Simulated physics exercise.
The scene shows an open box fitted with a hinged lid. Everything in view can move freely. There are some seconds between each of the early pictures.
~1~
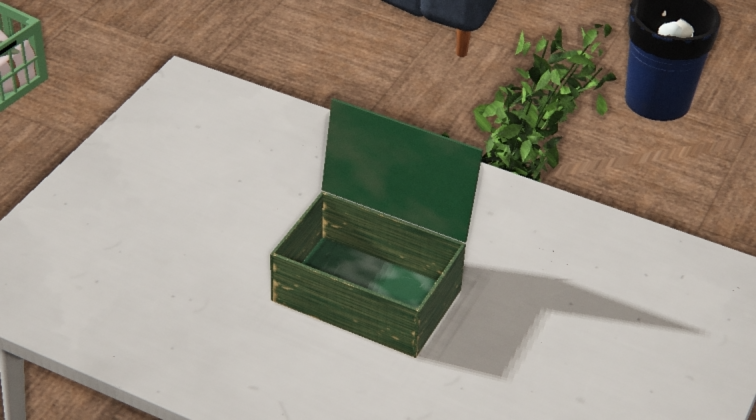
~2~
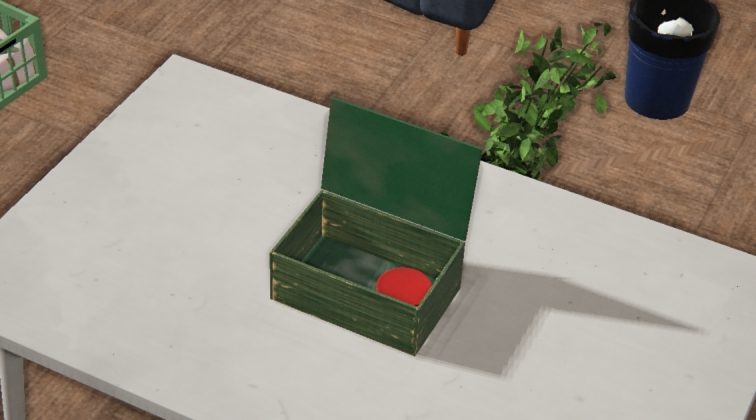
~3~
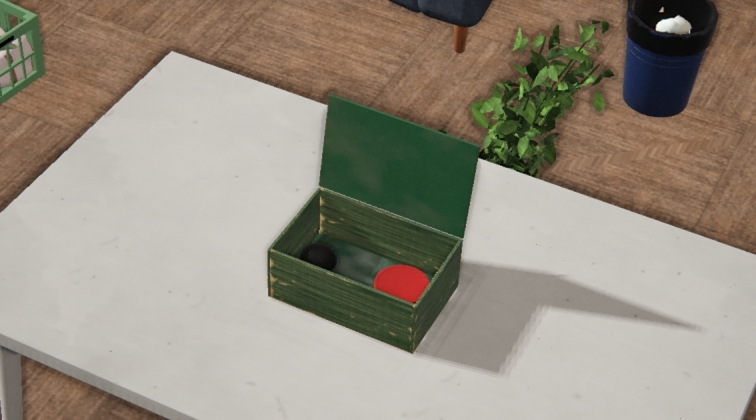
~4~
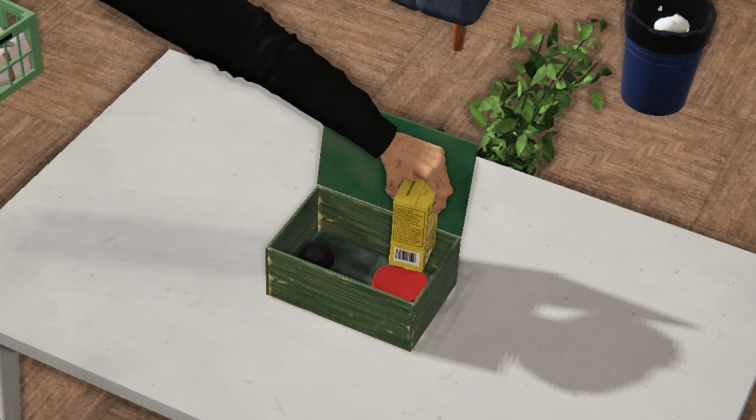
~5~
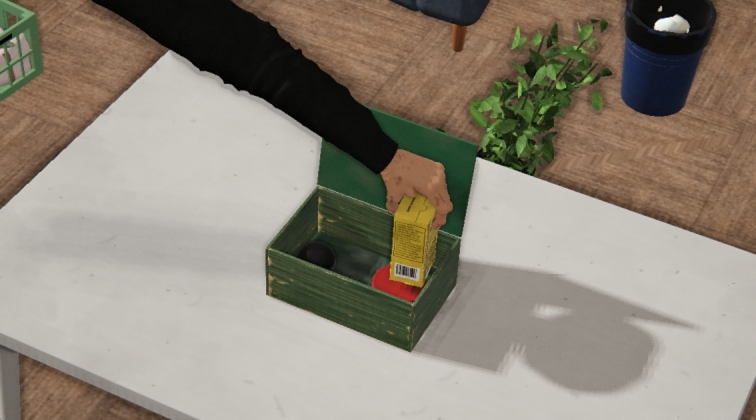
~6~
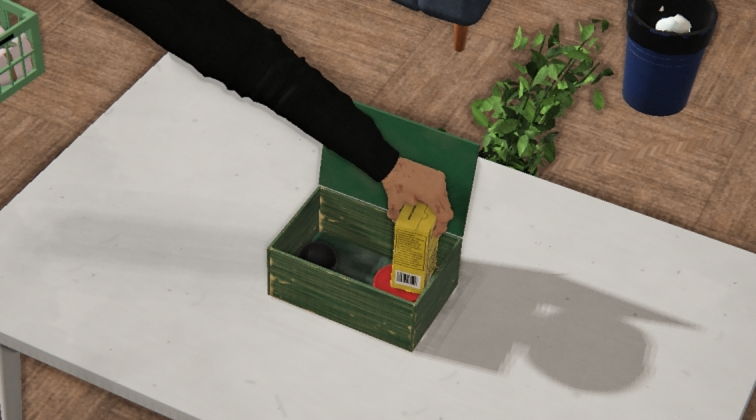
A green box gains a red object, then a dark one, before a hand lowers in a yellow carton.
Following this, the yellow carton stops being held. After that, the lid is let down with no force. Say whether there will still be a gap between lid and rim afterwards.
The lid is kept from dropping.
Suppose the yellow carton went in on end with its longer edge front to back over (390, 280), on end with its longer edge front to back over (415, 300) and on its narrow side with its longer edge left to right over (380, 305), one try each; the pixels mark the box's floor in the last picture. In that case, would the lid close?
The lid goes all the way down the first time, stays partly open the second time and stays partly open the third time.
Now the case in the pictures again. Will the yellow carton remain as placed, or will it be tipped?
Observation: The yellow carton keeps the set orientation.
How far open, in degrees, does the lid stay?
It comes to about 70°.
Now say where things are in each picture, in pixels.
In the first frame, the last thing is not in view yet.
In the second frame, the last thing is not in view yet.
In the third frame, the last thing is not in view yet.
The fourth frame shows on its way; yellow carton (415, 223).
The fifth frame shows on its way; yellow carton (415, 238).
The sixth frame shows put in, still held; yellow carton (416, 246).
Then, 1.10 s on from there, lid starting down.
Then, 2.30 s on from there, lid 71° above the rim.
In the end, lid 71° above the rim; all 3 unmoved. At the end, from the last picture's camera, yellow carton near (416, 247).
